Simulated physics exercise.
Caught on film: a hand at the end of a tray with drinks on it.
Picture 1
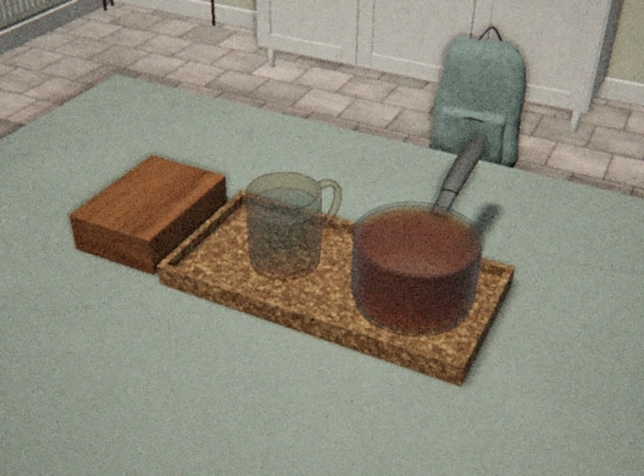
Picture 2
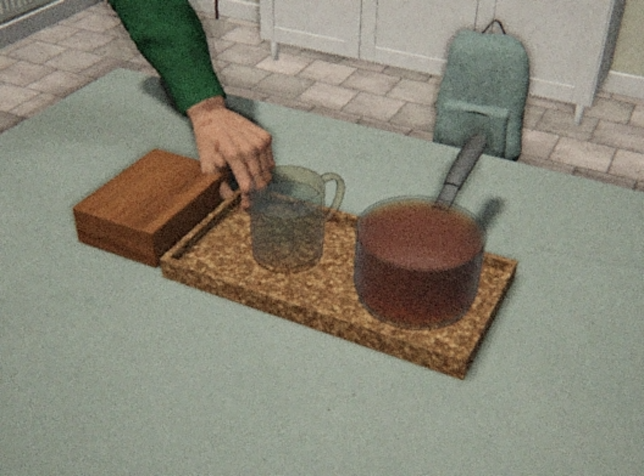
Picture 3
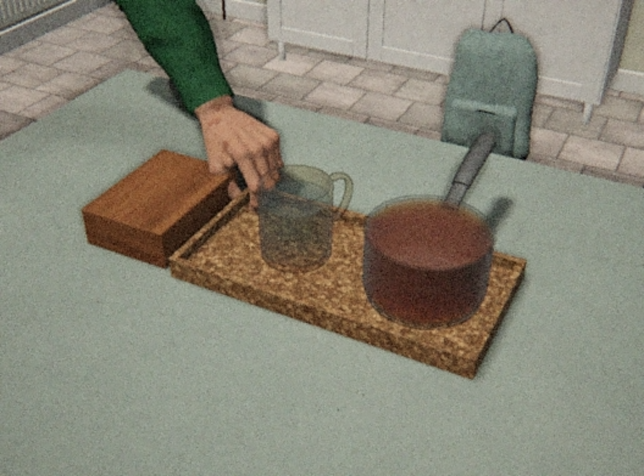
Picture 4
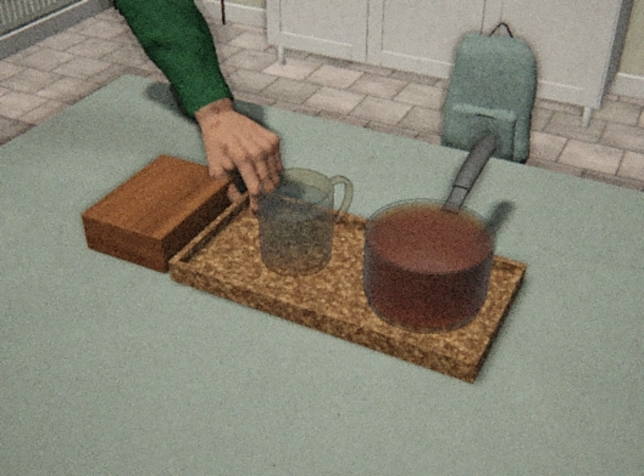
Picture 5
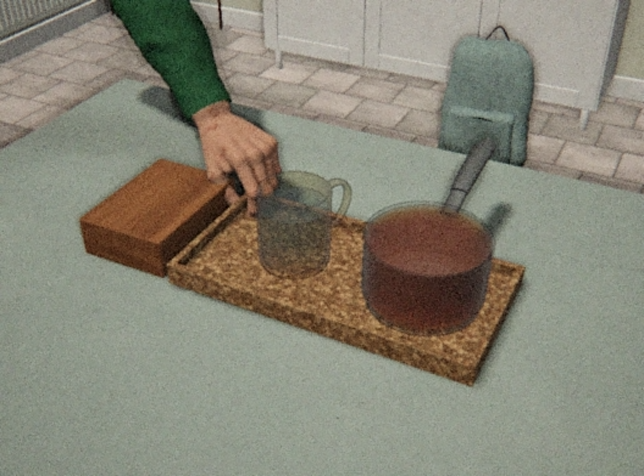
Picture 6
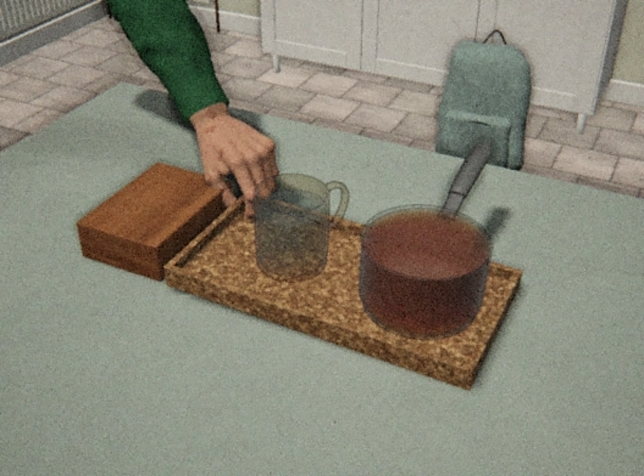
A hand reaches in and grips the tray's left end, barely raising it.
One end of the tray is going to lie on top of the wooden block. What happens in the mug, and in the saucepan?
The mug holds; the saucepan loses some.
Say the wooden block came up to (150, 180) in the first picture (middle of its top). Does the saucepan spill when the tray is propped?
In that case: Wets the top.
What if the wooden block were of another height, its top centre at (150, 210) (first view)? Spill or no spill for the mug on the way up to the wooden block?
Verdict: Copes.
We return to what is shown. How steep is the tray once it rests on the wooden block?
Roughly 9°.
Next, the tray slopes by about 5°; mug, its rim is dry; saucepan, it has slopped over.
After that, the tray slopes by about 10°; mug, its rim is dry; saucepan, it has slopped over.
Finally, the tray slopes by about 9°, resting on the wooden block; mug, its rim is dry; saucepan, it has slopped over.
